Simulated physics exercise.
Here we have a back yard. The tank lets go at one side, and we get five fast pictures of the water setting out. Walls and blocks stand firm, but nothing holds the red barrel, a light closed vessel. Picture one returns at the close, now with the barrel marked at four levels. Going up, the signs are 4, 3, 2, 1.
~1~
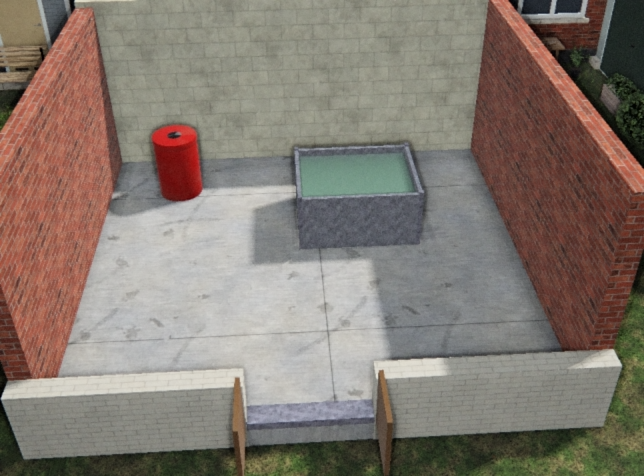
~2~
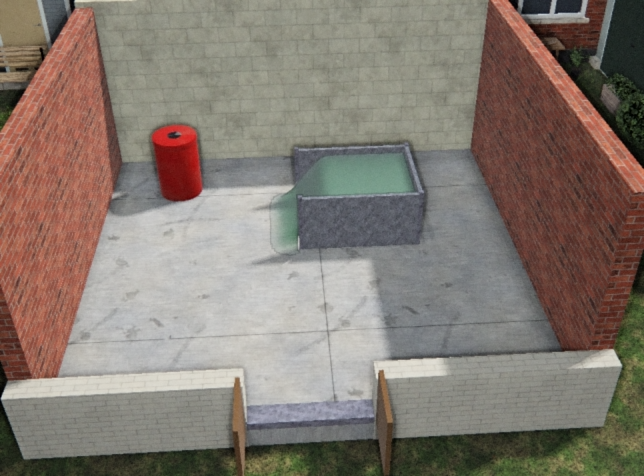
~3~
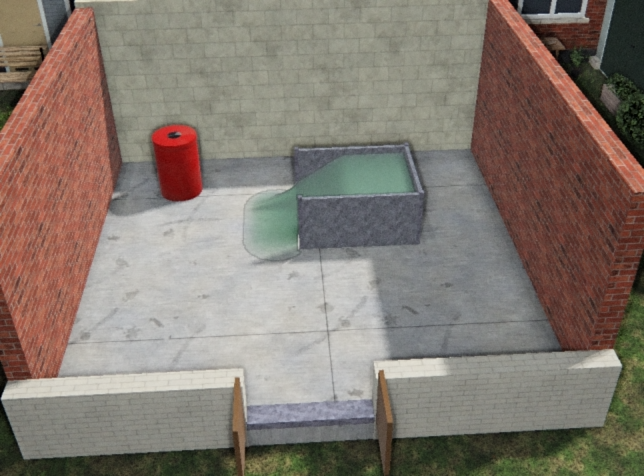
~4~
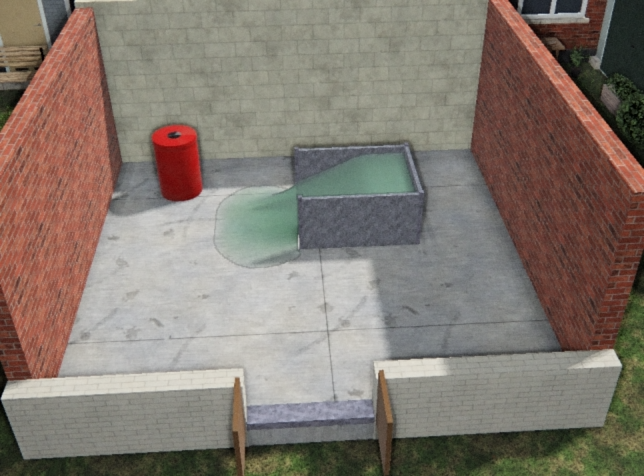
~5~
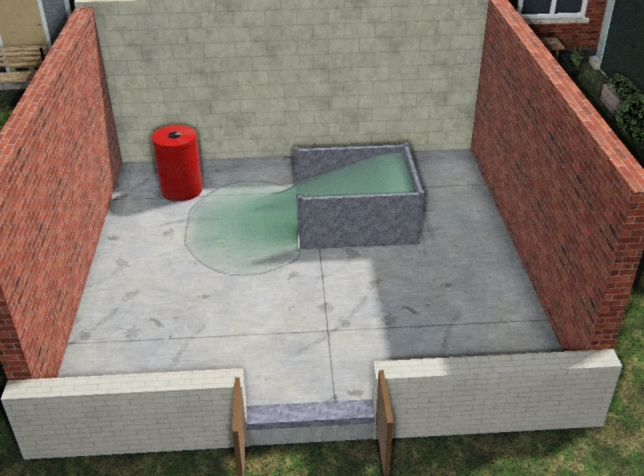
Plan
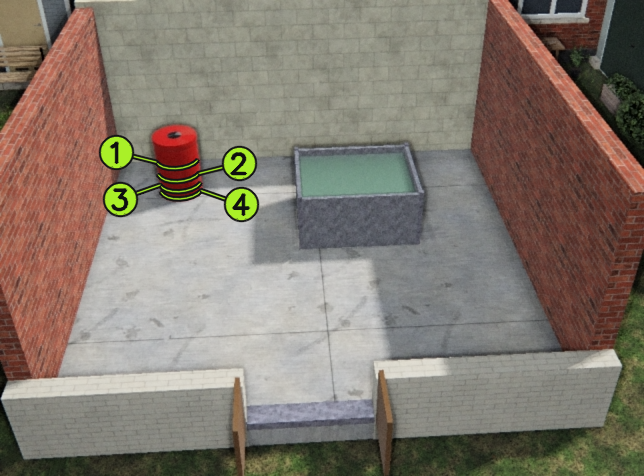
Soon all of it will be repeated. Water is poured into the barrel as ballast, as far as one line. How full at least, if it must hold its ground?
Use level 2.
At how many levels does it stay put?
Two of them.
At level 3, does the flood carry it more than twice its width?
No, less.
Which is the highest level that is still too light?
It is 3.
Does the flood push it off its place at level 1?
No.
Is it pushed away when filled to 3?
Yes, that goes wrong.
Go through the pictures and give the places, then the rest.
Lid of the red barrel at (174, 136); tank full, its middle at (356, 176); open gate at (309, 368).
Water covers 2 % of the ground and is seen nearest the barrel at (275, 206).
Water covers 4 % of the ground and is seen nearest the barrel at (257, 197).
Water covers 7 % of the ground and is seen nearest the barrel at (230, 200).
Lid of the red barrel at (174, 136); water covers 11 % of the ground and is seen nearest the barrel at (213, 194).
On the marked copy, 1 at (175, 168); 2 at (177, 181); 3 at (178, 191); 4 at (179, 199); from the bottom up 4, 3, 2, 1.
If 1 is chosen, it does not move.
If 2 is chosen, it does not move.
If 3 is chosen, it is pushed about half its own width away.
If 4 is chosen, it is pushed about 4 times its own width away.
